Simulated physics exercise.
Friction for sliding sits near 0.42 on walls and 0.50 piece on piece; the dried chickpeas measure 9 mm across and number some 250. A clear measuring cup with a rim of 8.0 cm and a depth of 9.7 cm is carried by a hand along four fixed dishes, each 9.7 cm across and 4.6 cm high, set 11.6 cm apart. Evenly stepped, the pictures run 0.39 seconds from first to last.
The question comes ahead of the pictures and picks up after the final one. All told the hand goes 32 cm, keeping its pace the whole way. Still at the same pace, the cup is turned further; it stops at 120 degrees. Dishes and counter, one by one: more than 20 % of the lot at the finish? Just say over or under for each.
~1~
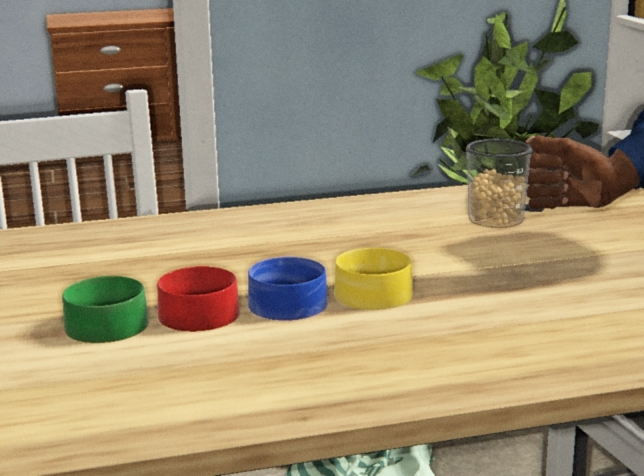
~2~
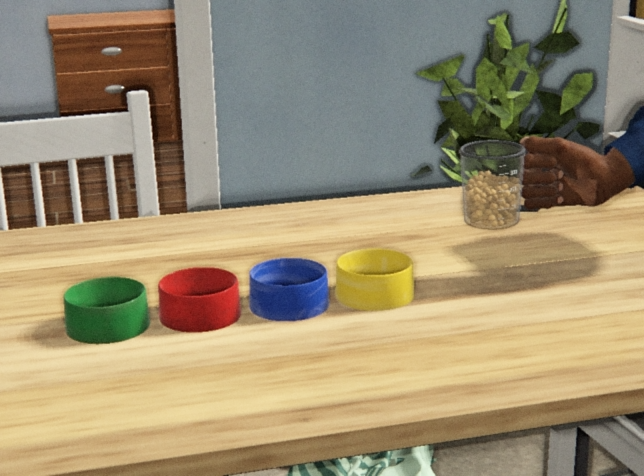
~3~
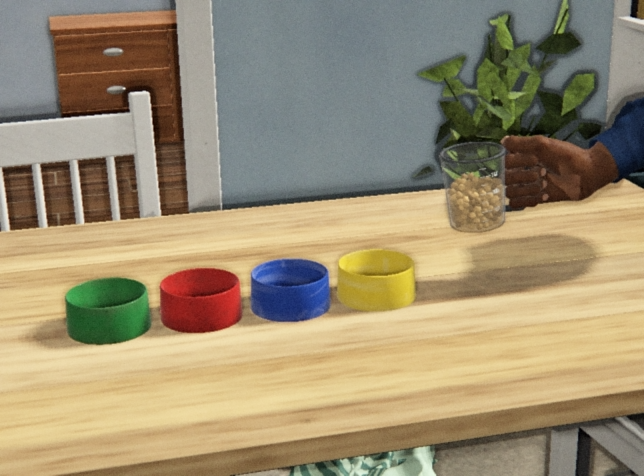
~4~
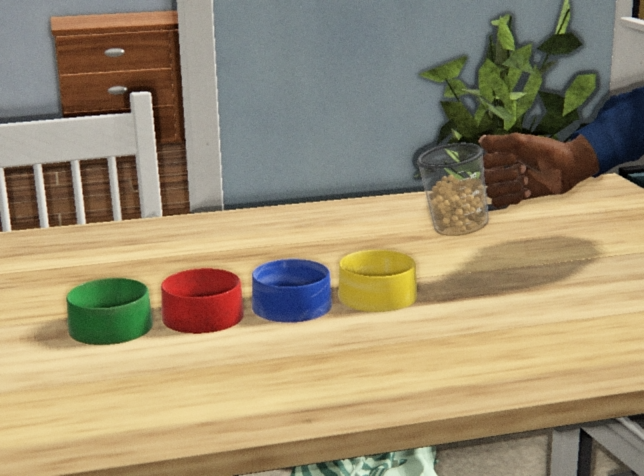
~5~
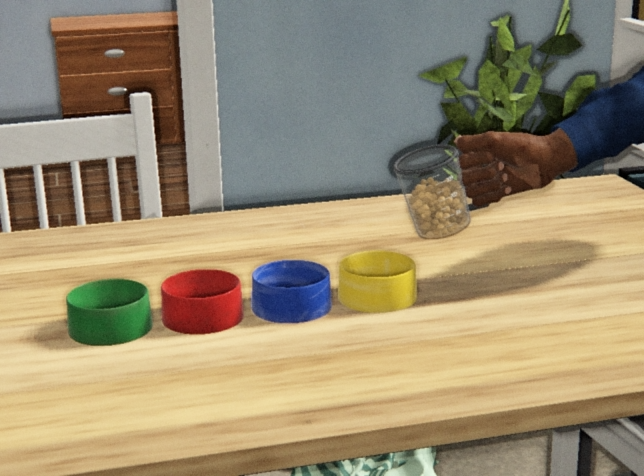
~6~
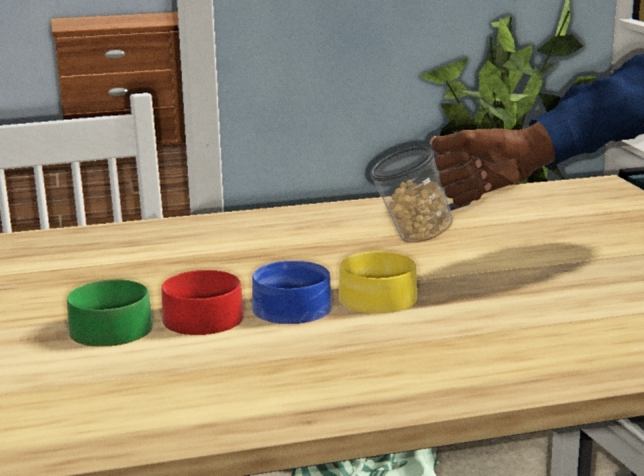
Going through them: Red comes out over, blue comes out under, green comes out under, yellow comes out under, counter comes out under.
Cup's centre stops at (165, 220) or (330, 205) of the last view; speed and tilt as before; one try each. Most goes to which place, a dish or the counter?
First try: Green; second try: Blue.
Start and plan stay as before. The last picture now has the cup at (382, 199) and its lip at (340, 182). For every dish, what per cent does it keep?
Red 100; blue 0; green 0; yellow 0.
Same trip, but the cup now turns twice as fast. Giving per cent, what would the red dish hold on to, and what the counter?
Then red would get 100 and the counter 0.
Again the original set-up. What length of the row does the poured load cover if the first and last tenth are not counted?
Roughly 5 centimetres.
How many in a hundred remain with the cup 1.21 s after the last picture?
Roughly 100 in a hundred.
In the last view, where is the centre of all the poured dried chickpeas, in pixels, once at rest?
Near (206, 301).
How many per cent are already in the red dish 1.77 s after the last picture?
85 %.
Then, 0.73 s after the last picture, tilt 67 degrees; cup holds 100 %.
Then, 1.21 s after the last picture, tilt 98 degrees; cup holds 100 %.
Then, 1.77 s after the last picture, tilt 120 degrees; cup holds 15 %, red 85 %.
In the end, red 100 %, blue 0 %, green 0 %, yellow 0 %, counter 0 %.
